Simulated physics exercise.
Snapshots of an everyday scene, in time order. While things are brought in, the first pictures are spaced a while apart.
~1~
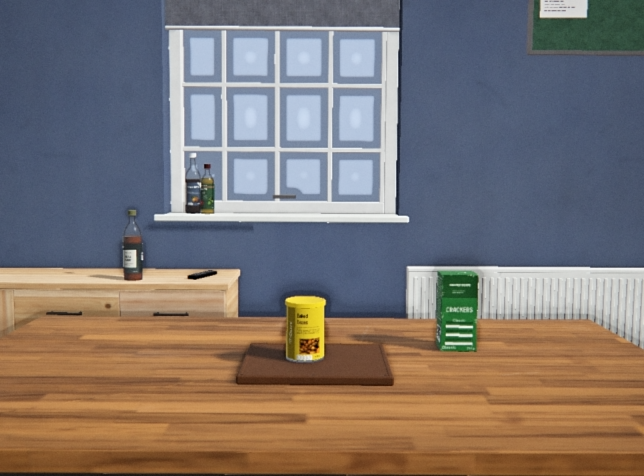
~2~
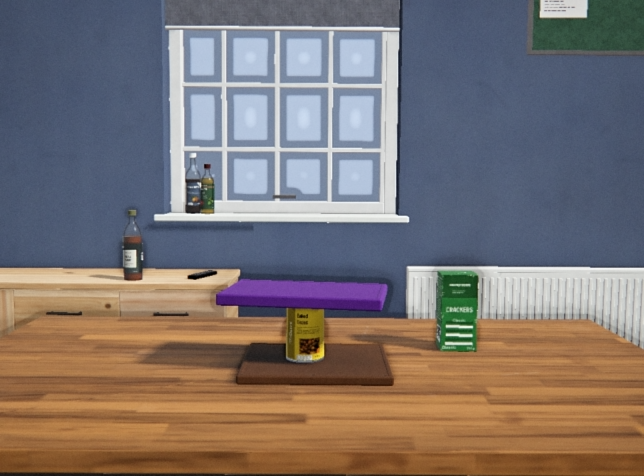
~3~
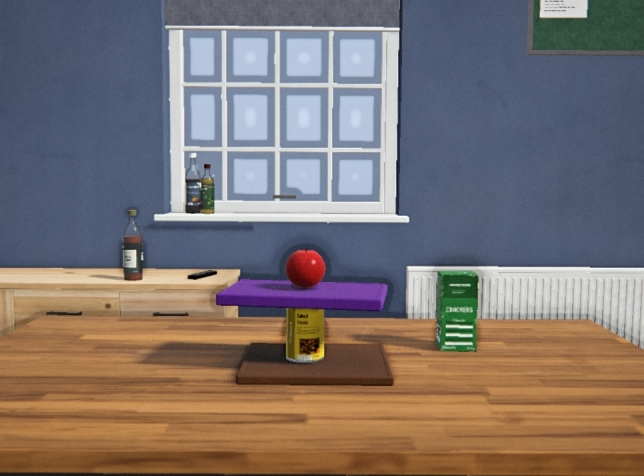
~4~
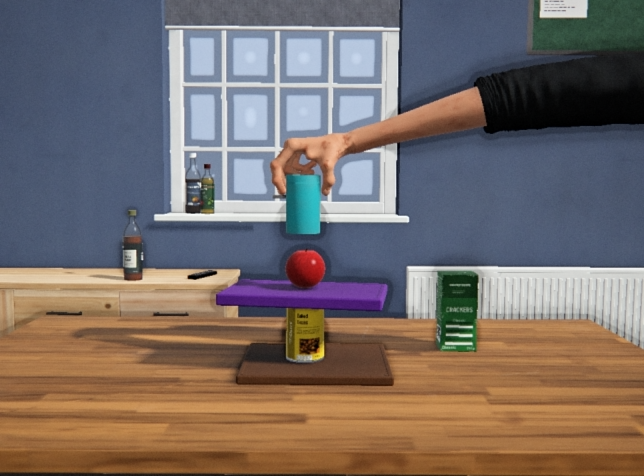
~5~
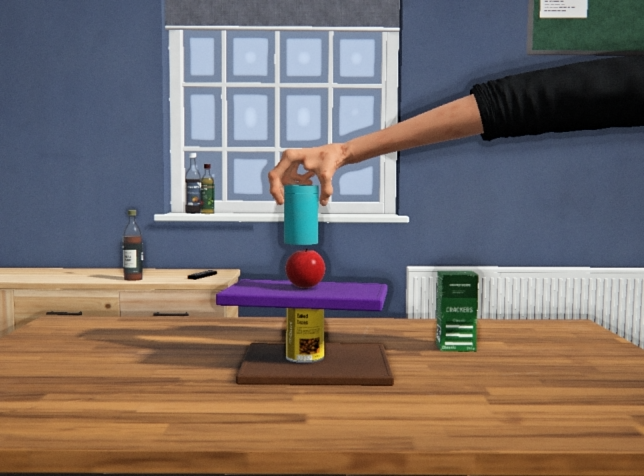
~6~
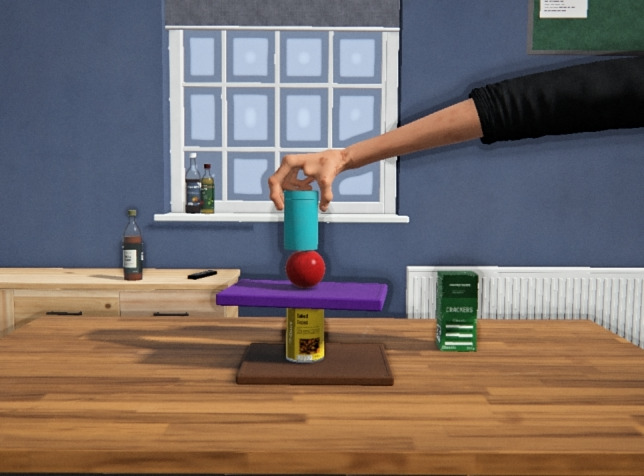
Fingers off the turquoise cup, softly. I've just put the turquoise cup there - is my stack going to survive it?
No, your stack comes down.
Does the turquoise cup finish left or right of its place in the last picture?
Its movement is toward the left.
Then, 1.00 s on from there, turquoise cup now fallen; red apple shifted a little.
Then, 2.80 s on from there, purple tray turned 51° from how it was put; red apple shifted about its own width.
In the end, fallen, turquoise cup and red apple; toppled in the pile, purple tray; the other 3 unmoved. The pile loses its balance.
